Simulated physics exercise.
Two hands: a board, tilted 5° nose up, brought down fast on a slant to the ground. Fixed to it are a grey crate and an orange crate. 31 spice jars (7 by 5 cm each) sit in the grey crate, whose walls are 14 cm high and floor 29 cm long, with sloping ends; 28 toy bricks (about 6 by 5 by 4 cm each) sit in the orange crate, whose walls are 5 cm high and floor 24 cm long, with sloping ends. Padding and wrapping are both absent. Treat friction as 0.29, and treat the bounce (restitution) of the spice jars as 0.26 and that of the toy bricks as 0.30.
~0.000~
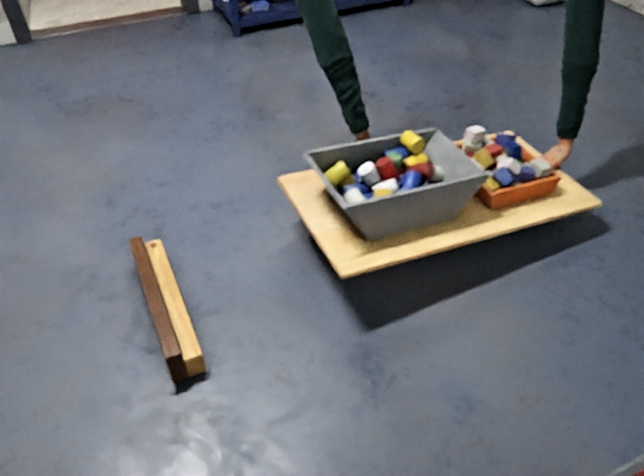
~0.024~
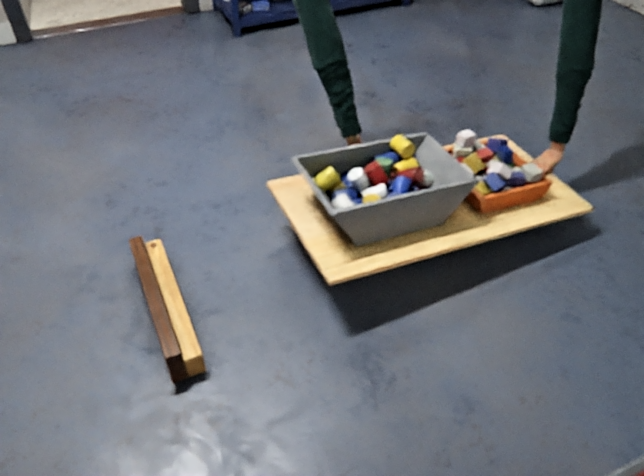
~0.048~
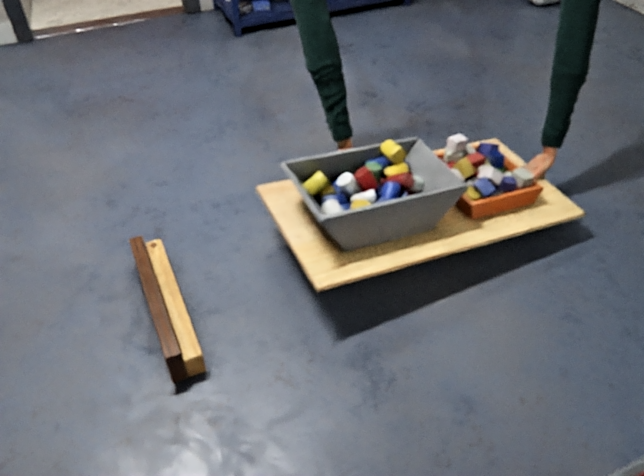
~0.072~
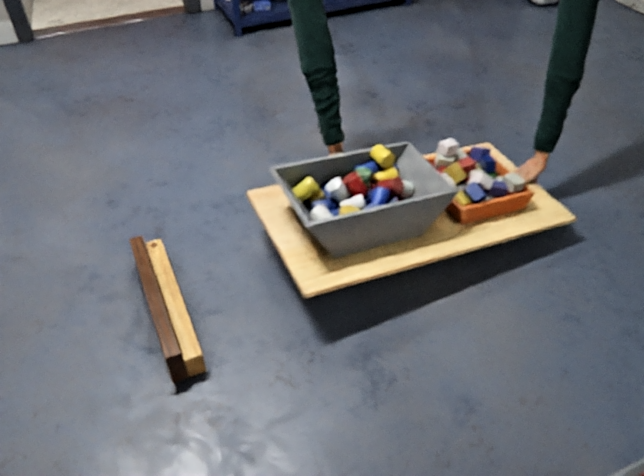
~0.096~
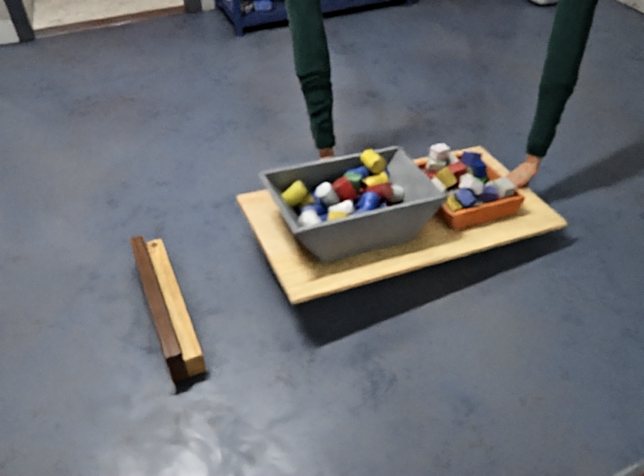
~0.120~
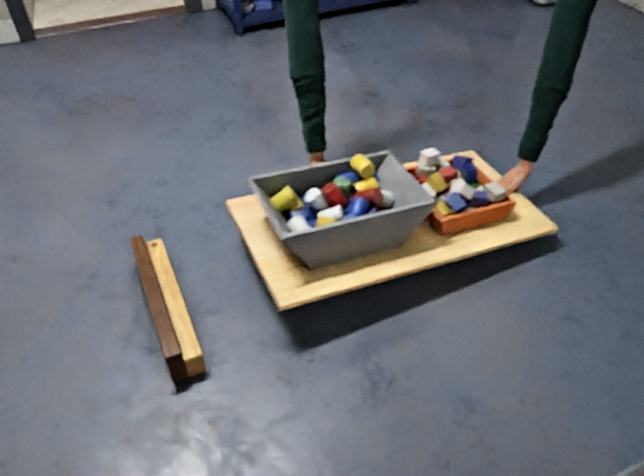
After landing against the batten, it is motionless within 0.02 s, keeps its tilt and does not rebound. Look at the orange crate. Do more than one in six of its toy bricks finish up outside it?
No.
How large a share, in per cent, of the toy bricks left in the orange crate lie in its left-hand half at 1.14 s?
About 60 per cent.
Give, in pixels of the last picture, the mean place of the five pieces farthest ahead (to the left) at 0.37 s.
The five leading pieces sit around (204, 257) in the last view.
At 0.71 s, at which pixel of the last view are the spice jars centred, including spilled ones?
Their middle is at about (248, 252).
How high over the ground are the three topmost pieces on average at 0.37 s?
Roughly 22 centimetres.
After 0.29 s, it lands.
After 0.37 s, the grey crate has all 31 and the orange crate has all 28.
After 0.49 s, the grey crate has all 31 and the orange crate is down by 2 of 28.
After 0.71 s, the grey crate has all 31 and the orange crate is down by 2 of 28.
When it is over (at 1.14 s), the grey crate has all 31 and the orange crate is down by 2 of 28. Asked share, 2 of 28, 7 per cent.
